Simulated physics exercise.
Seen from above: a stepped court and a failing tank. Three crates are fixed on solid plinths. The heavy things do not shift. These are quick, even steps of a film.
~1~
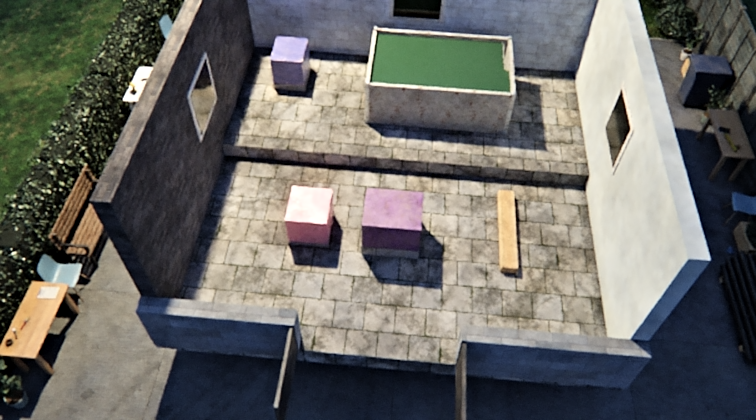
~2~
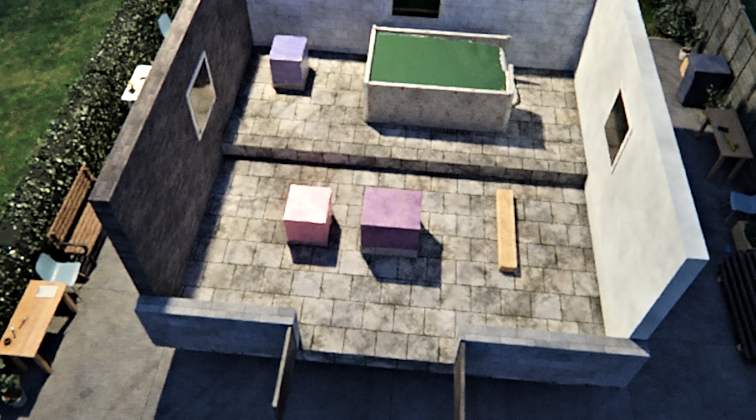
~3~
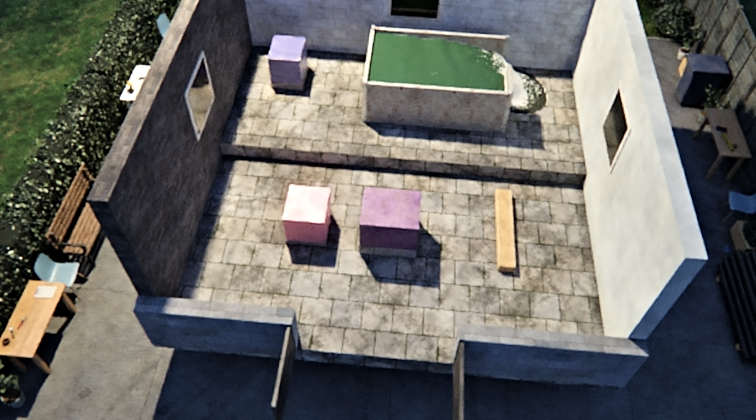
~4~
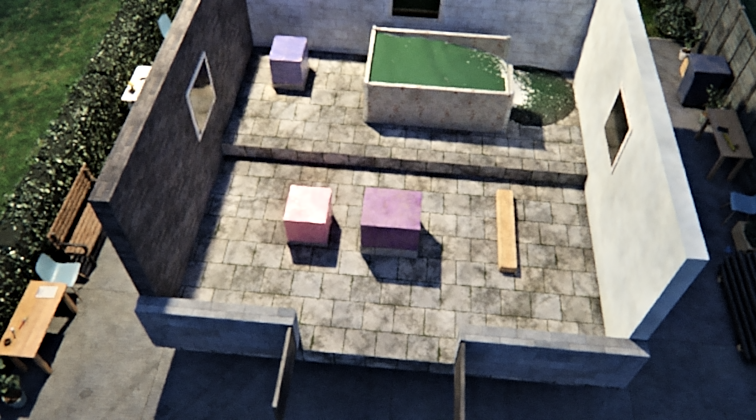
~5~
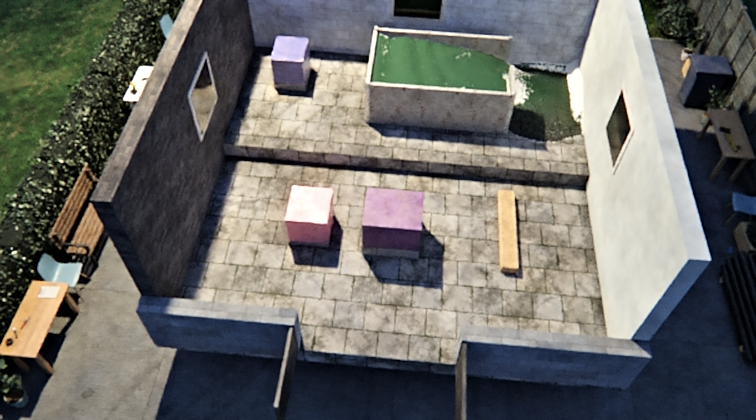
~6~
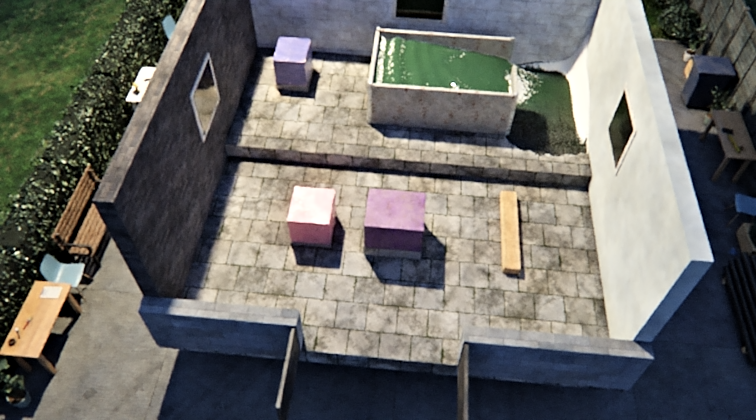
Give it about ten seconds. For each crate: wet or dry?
The pink crate gets wet; the purple crate stays dry; the blue crate stays dry.
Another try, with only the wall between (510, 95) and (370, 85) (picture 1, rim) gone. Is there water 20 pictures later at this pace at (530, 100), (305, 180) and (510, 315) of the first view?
In that order: Dry, under water, flooded.
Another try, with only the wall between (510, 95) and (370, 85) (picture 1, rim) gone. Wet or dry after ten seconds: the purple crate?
Then: Purple crate is topped.
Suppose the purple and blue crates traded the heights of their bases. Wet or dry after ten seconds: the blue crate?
My reading: The blue crate escapes it.
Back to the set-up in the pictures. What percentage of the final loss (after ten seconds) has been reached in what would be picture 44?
About 30 per cent.
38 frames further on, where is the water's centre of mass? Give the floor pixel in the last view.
I would point to (449, 177).
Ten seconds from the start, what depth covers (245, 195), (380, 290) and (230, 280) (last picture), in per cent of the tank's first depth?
About 12, 6 and 12 per cent.
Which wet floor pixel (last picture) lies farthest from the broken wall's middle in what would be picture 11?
Close to (587, 248).
A moment on, water covers 10 % of the floor; the pink crate not reached, the purple crate not reached, the blue crate not reached.
Next, water covers 25 % of the floor; the pink crate not reached, the purple crate not reached, the blue crate not reached.
Then, water covers 50 % of the floor; the pink crate water round its plinth, the purple crate water round its plinth, the blue crate water round its plinth.
Later, water covers 85 % of the floor; the pink crate water round its plinth, the purple crate water round its plinth, the blue crate water round its plinth.
In the end, water covers 90 % of the floor; the pink crate was topped, the purple crate stayed above the water, the blue crate stayed above the water.
